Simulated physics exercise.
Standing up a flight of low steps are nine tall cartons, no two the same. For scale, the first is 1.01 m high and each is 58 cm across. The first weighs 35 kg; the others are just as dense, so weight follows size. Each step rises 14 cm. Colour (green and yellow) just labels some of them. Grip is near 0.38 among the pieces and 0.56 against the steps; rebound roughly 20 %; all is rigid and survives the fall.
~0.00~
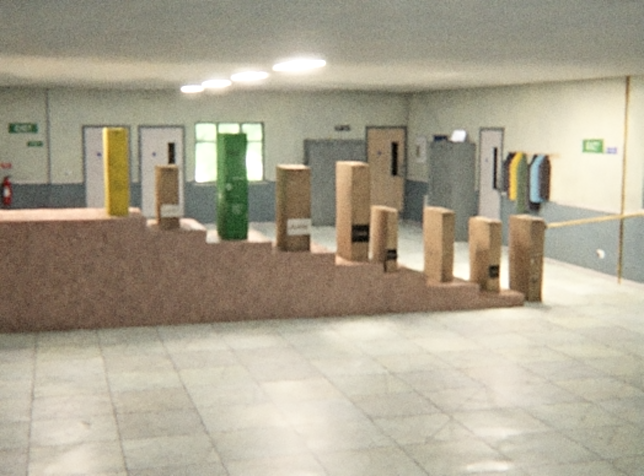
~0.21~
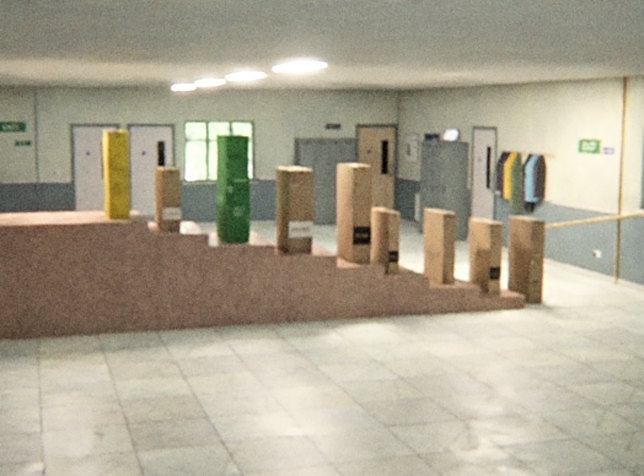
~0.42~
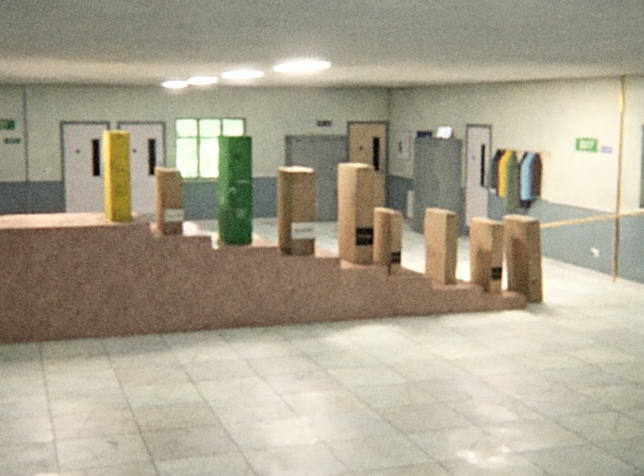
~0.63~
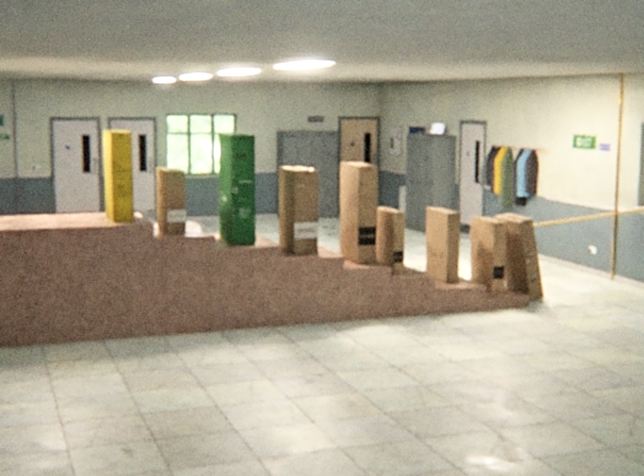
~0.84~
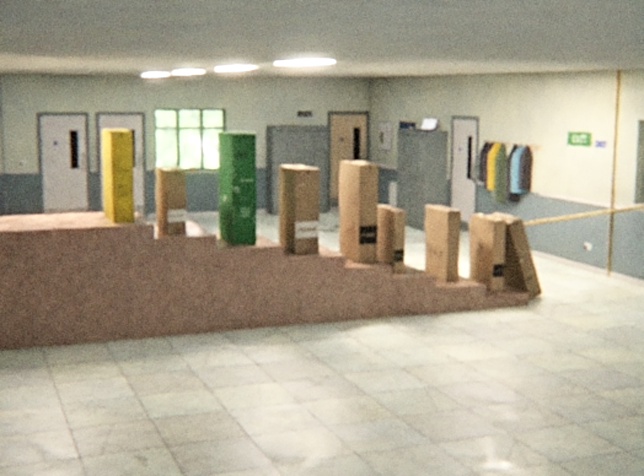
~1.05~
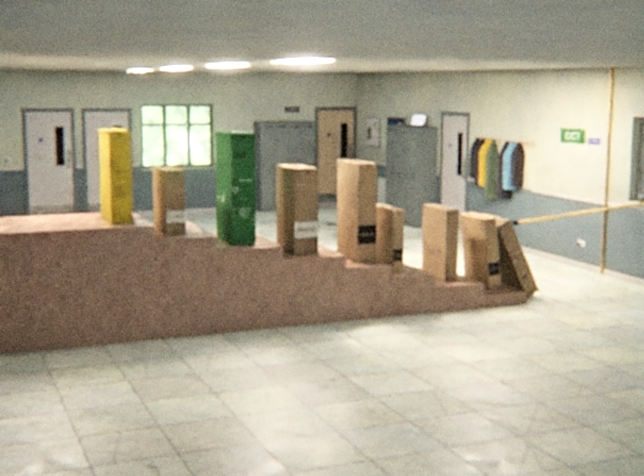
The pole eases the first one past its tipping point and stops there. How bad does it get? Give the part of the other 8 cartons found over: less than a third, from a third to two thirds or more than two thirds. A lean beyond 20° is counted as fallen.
Over two thirds of them.
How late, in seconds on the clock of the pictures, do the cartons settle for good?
At about 5.0 s.
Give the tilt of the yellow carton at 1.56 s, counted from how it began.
Some 0°.
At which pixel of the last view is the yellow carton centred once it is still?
Around (51, 212).
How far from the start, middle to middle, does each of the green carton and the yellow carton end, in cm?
Green 60, yellow 70.
After 1.56 s, 2 of the 8 other cartons over.
After 2.96 s, 4 of the 8 other cartons over.
After 4.26 s, 8 of the 8 other cartons over; green carton 55° from how it stood; yellow carton 27° from how it stood.
In the end (5.0 s), 8 of the 8 other cartons over; yellow carton lying flat; green carton 59° from how it stood. That is 100 per cent. Not one is left standing. From the last view, middles, yellow carton near (51, 212), green carton near (185, 205).
